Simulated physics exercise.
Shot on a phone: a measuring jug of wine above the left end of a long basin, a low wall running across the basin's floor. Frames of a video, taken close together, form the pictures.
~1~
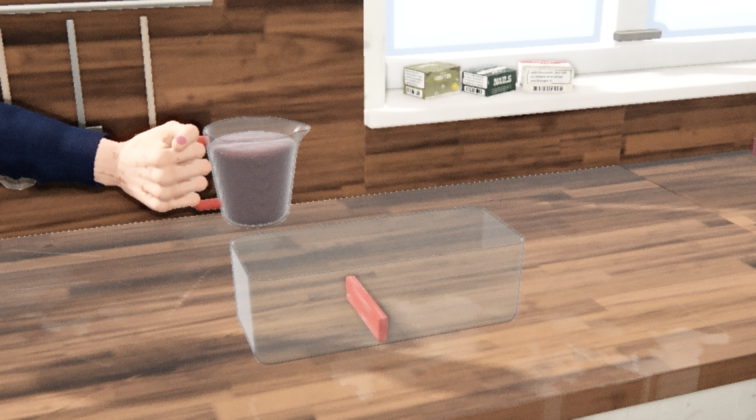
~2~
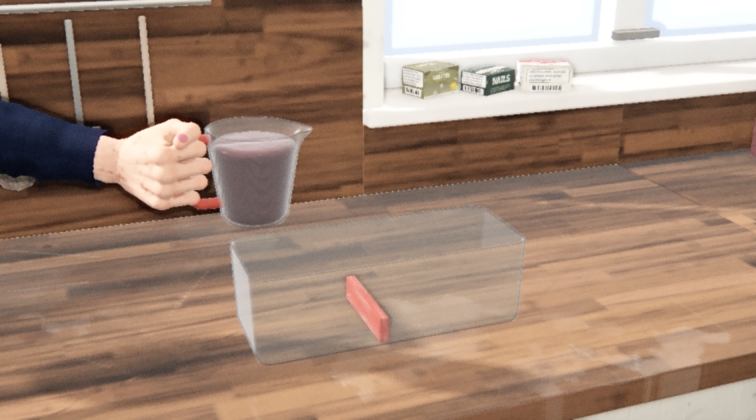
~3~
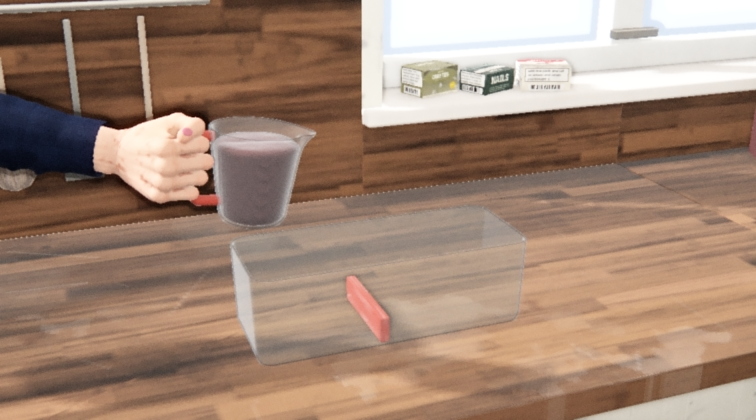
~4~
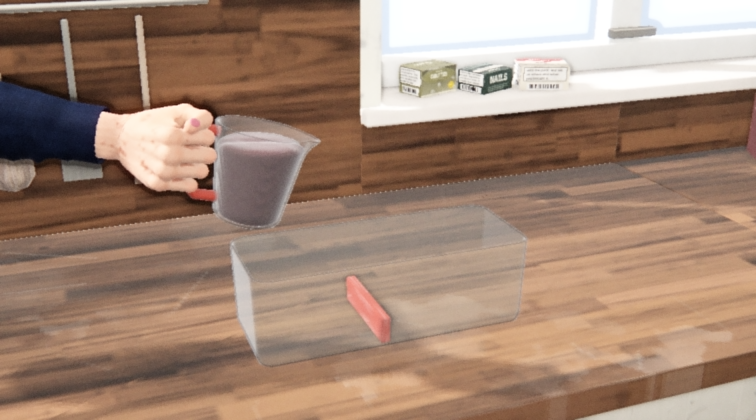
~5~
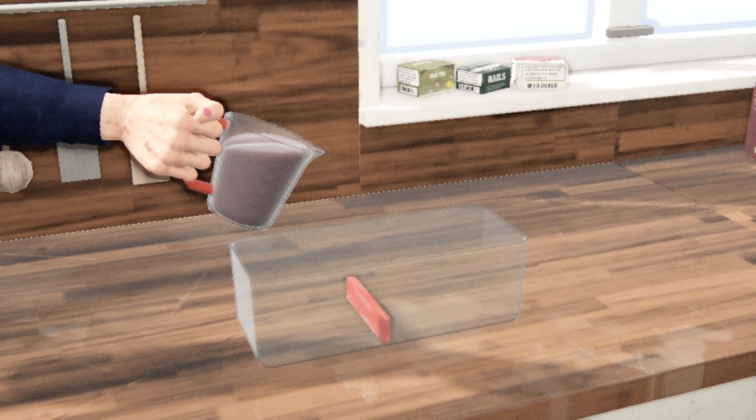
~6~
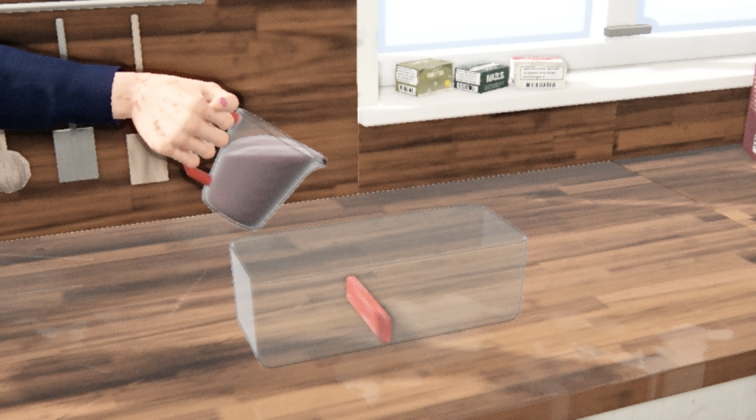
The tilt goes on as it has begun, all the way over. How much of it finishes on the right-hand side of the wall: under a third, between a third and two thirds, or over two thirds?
I expect what gathers right of the wall to fall below one third.
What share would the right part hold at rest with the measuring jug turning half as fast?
Roughly 35 per cent ends up there.
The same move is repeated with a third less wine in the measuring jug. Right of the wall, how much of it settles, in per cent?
About 10 %.
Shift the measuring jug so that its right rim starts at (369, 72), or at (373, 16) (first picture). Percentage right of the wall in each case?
Near 85 per cent for the first start, near 80 per cent for the second.
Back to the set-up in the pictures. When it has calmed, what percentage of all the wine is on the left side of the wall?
Near 75 in a hundred.
A moment on, the measuring jug is tipped right over and 40 per cent is still to pour, 27 is left of the wall and 12 right of it.
Next, the measuring jug is tipped right over and 4 per cent is still to pour, 75 is left of the wall and 16 right of it.
Then the measuring jug is tipped right over and 0 per cent is still to pour, 77 is left of the wall and 21 right of it.
Later the measuring jug is tipped right over and 0 per cent is still to pour, 76 is left of the wall and 22 right of it.
Finally, 76 per cent lies left of the wall, 22 right of it and 2 outside.
